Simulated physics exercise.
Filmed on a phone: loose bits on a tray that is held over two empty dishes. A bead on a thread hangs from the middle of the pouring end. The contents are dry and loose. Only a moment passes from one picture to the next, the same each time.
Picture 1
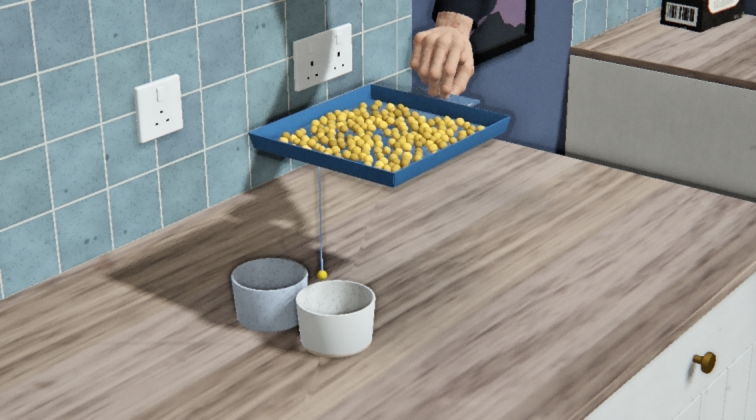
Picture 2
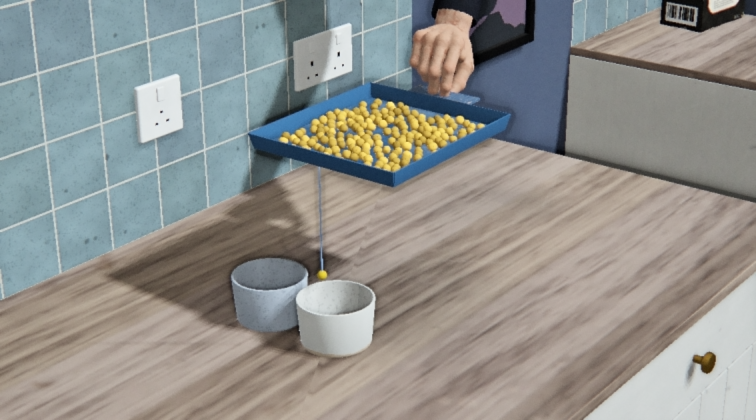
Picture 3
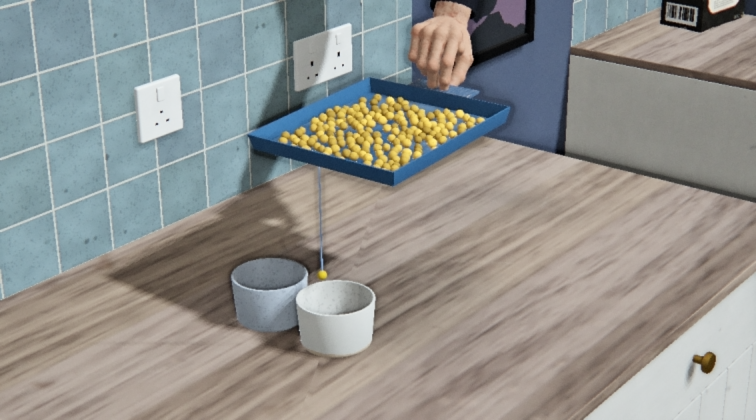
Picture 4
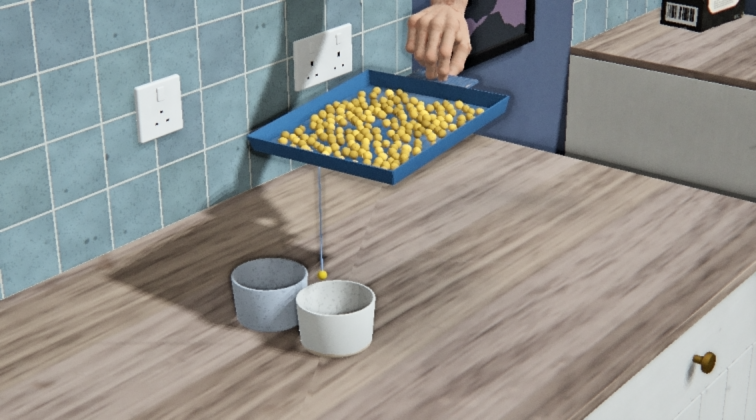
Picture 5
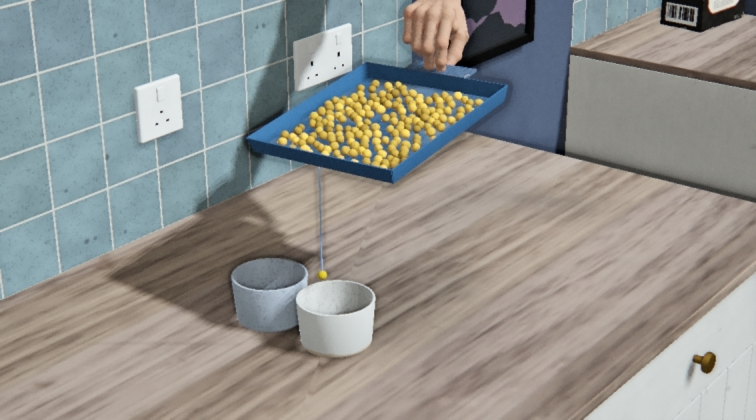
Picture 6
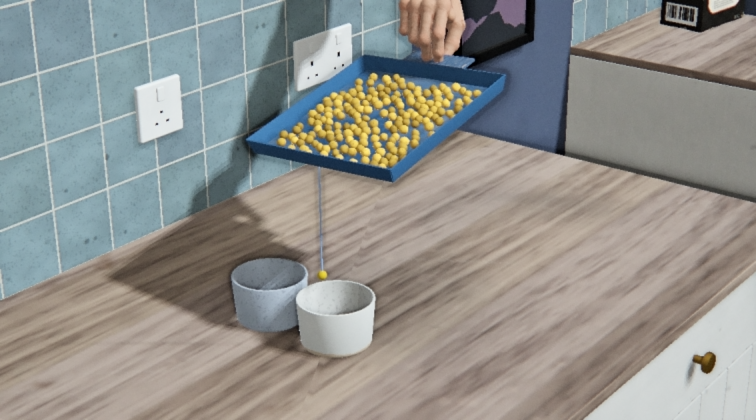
A hand slowly raising the far end of a blue tray of yellow puffed balls above two empty dishes on a wooden counter.
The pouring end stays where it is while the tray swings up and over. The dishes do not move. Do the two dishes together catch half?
The two hold only the smaller part of the load.
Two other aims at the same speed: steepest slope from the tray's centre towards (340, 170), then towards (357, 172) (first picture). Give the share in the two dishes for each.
In turn 10 and 10 in a hundred.
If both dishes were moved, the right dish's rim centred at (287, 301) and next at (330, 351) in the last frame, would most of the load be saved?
One: More than half. Two: Below a half.
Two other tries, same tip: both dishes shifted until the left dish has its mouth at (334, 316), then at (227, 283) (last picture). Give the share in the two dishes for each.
Near 0 % and 80 %.
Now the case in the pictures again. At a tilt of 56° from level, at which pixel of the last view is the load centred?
At about (322, 121).
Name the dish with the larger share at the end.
That is left.
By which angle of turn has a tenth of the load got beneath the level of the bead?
Around 100° of tilt.
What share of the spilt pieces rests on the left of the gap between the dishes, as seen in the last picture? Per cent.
Near 90 %.
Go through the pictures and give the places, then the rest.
The first picture shows corners of the pouring end at (254, 132) and (393, 171), level; middle of the load at (387, 133), puffed corn balls; left dish at (245, 305); right dish at (311, 330); bead on its thread at (322, 275).
The second picture shows corners of the pouring end at (254, 133) and (393, 171), level; middle of the load at (387, 132).
The third picture shows corners of the pouring end at (253, 134) and (393, 170), tipped barely, lowest at the left corner; middle of the load at (387, 128).
The fourth picture shows corners of the pouring end at (252, 135) and (392, 169), tipped a little, lowest at the left corner; middle of the load at (386, 123).
The fifth picture shows corners of the pouring end at (252, 137) and (391, 168), tipped a little, lowest at the left corner; middle of the load at (385, 118).
The sixth picture shows corners of the pouring end at (251, 138) and (390, 167), tipped a little, lowest at the left corner; middle of the load at (384, 114); left dish at (245, 305); right dish at (311, 330).
Soon after the last picture, tray tipped steeply; all on the tray.
A little later, tray tipped right over; most on the tray; a stray few in the left dish; a stray few outside both; a small part in the air.
Later still, tray tipped past a quarter turn; a stray few in the right dish; about a third in the left dish; about two thirds outside both.
At rest, tray tipped past a quarter turn; a stray few in the right dish; about a third in the left dish; about two thirds outside both.
